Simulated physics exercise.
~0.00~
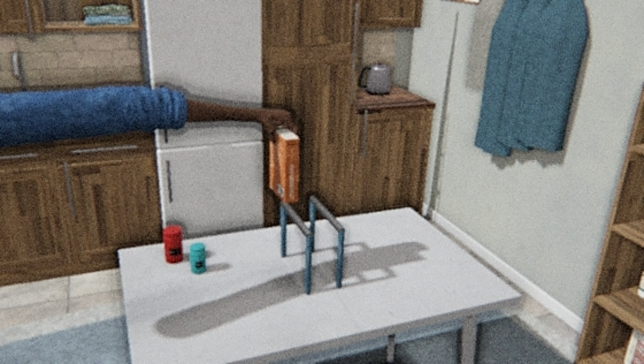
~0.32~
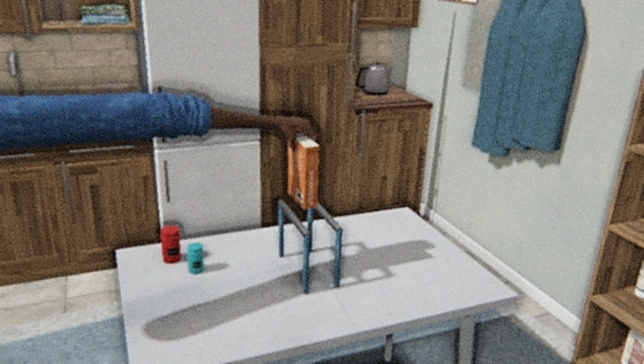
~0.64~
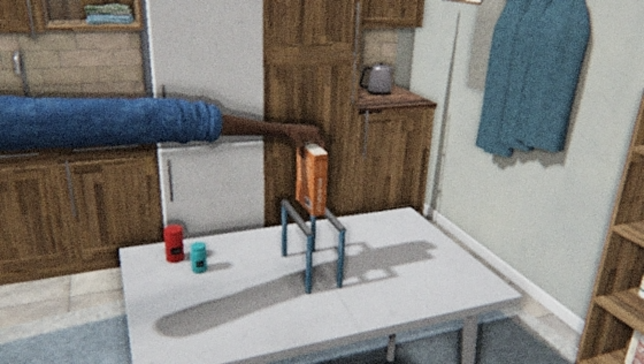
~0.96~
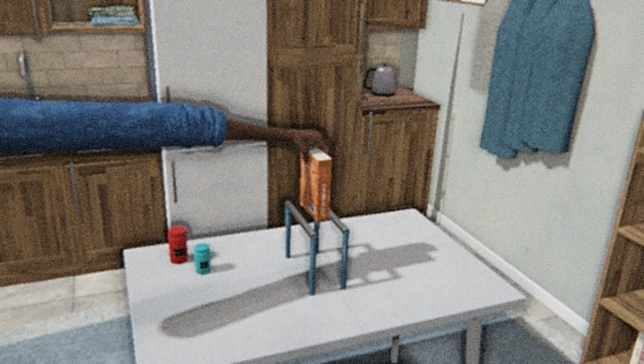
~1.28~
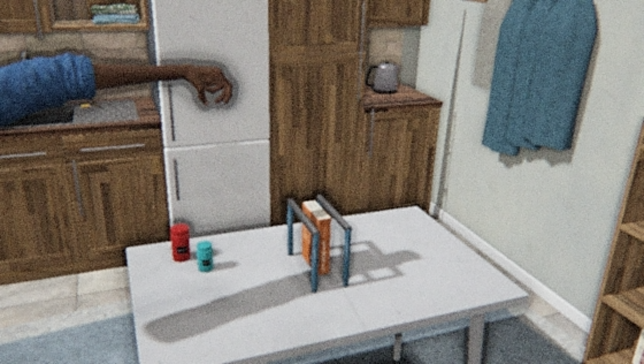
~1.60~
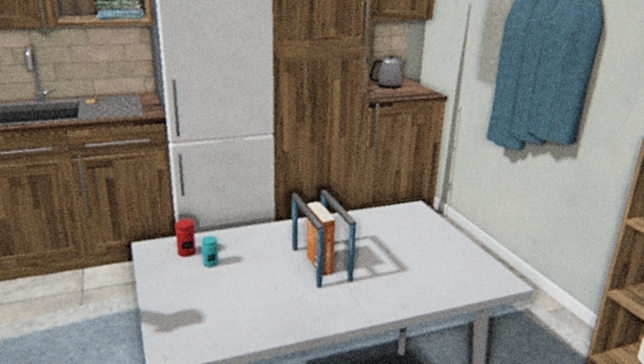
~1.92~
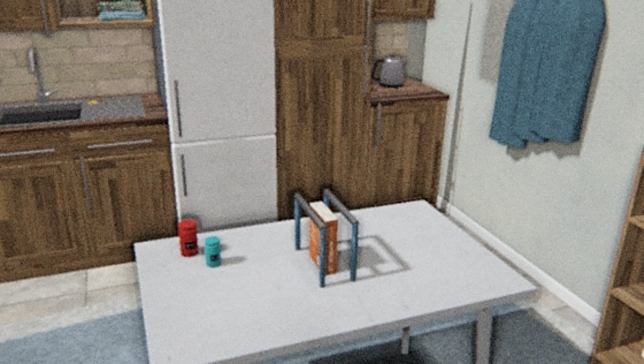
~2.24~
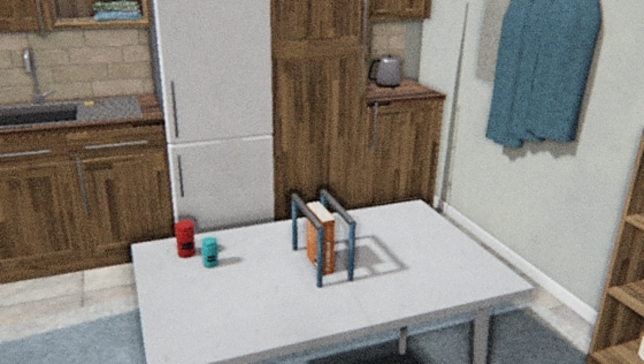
In a kitchen, a hand lowering an orange book between two table-top rails and letting go, the book dropping to stand upright between them.
